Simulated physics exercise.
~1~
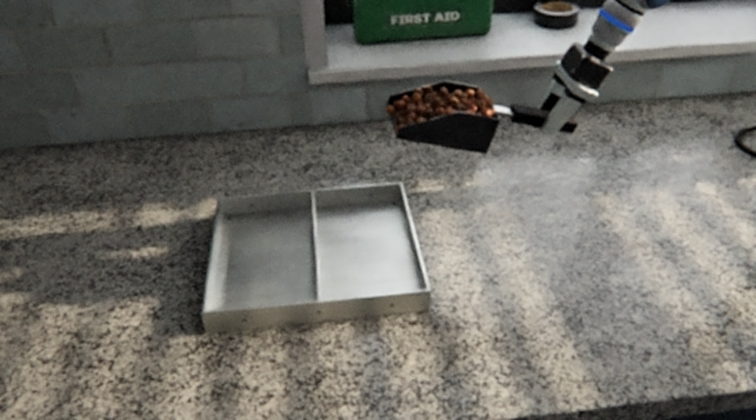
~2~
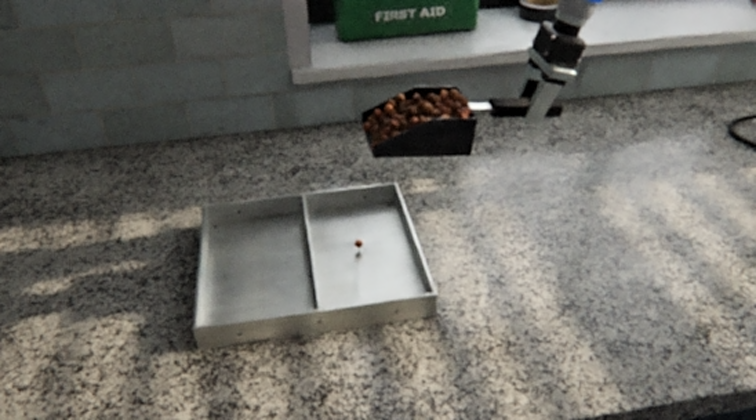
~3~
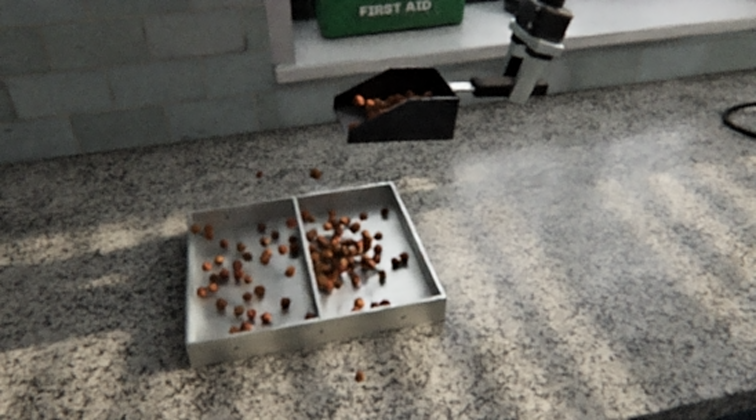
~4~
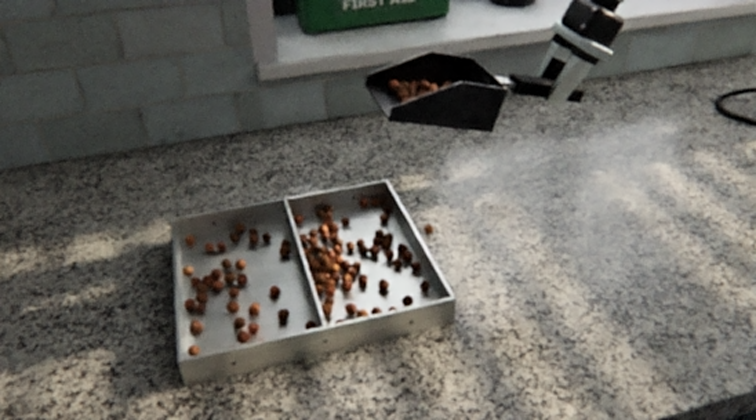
The video shows a robotic gripper holding a dark scoop of hazelnuts above a divided metal tray on a speckled counter, shifting left as nuts tumble into both compartments, then moving back right with some nuts still in the scoop and the rest scattered across the tray.
